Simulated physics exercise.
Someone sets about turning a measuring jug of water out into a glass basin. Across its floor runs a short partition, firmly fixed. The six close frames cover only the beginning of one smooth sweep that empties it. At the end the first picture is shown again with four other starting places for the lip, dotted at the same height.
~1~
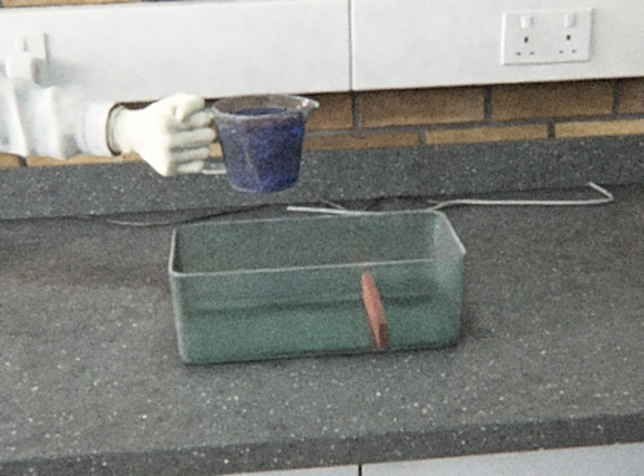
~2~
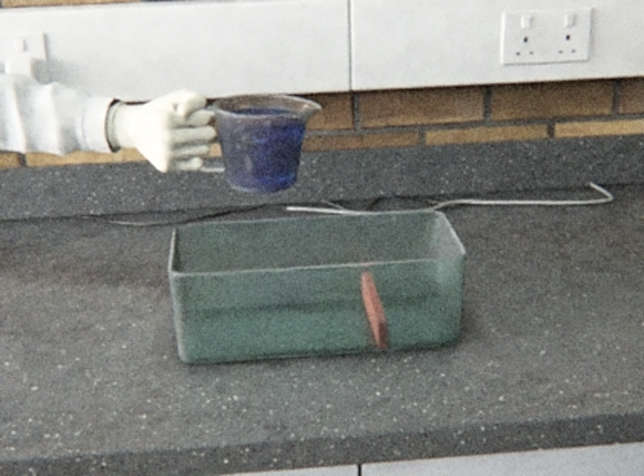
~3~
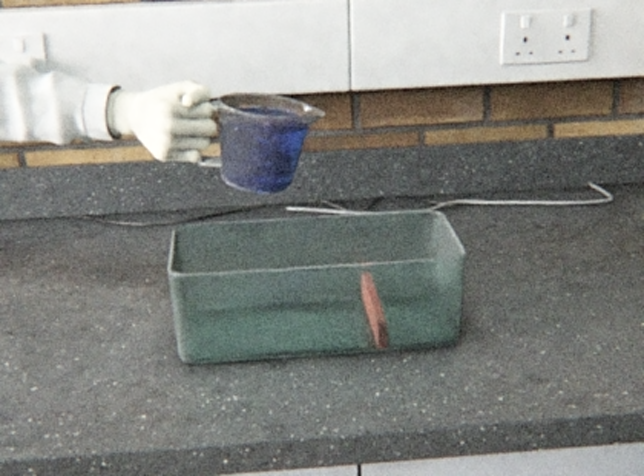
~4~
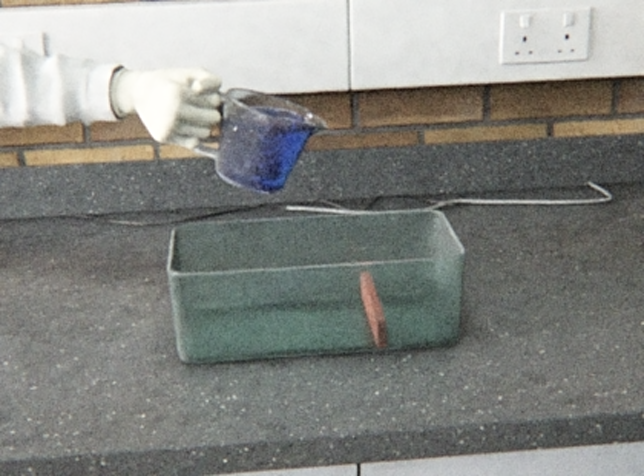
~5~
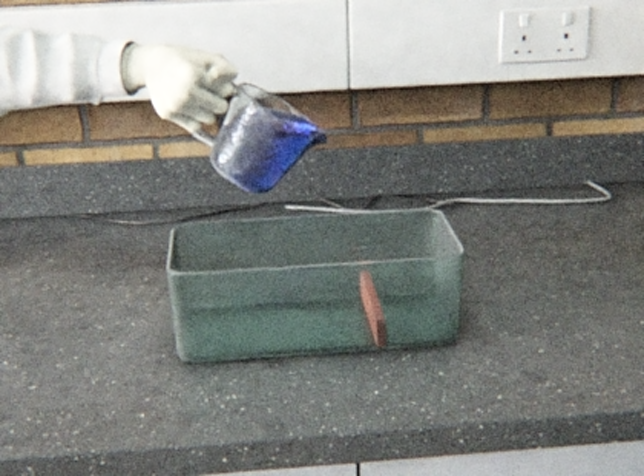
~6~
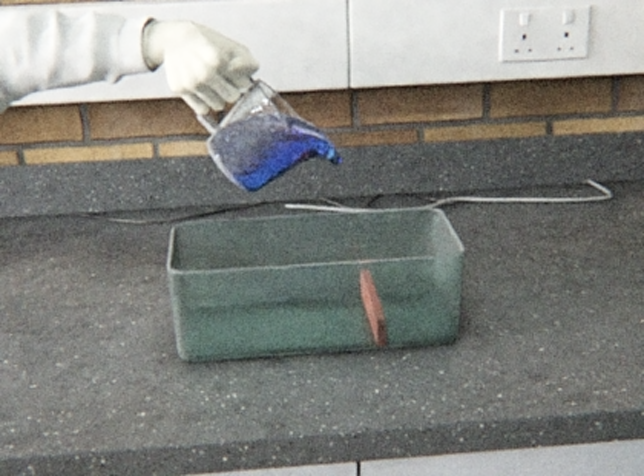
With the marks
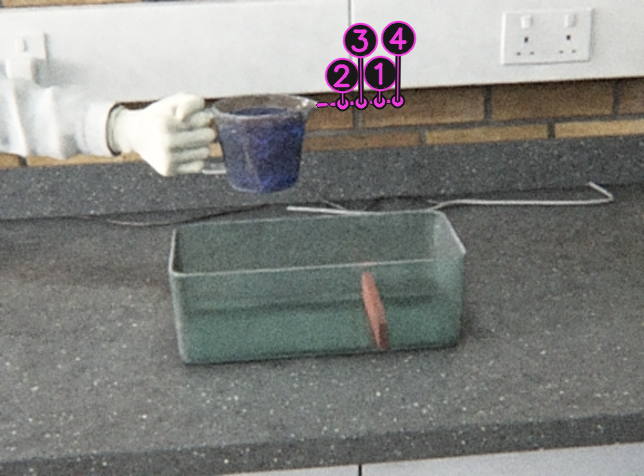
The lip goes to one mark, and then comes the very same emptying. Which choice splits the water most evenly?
The best spot is 2.
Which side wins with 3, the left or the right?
The right one.
On the marked copy, 1 at (379, 101); 2 at (342, 103); 3 at (361, 102); 4 at (397, 100).
Choosing 1, about 28 % ends left of the wall and 69 % right of it; 3 % is lost outside.
Choosing 2, about 49 % ends left of the wall and 48 % right of it; 3 % is lost outside.
Choosing 3, about 30 % ends left of the wall and 64 % right of it; 6 % is lost outside.
Choosing 4, about 25 % ends left of the wall and 67 % right of it; 7 % is lost outside.
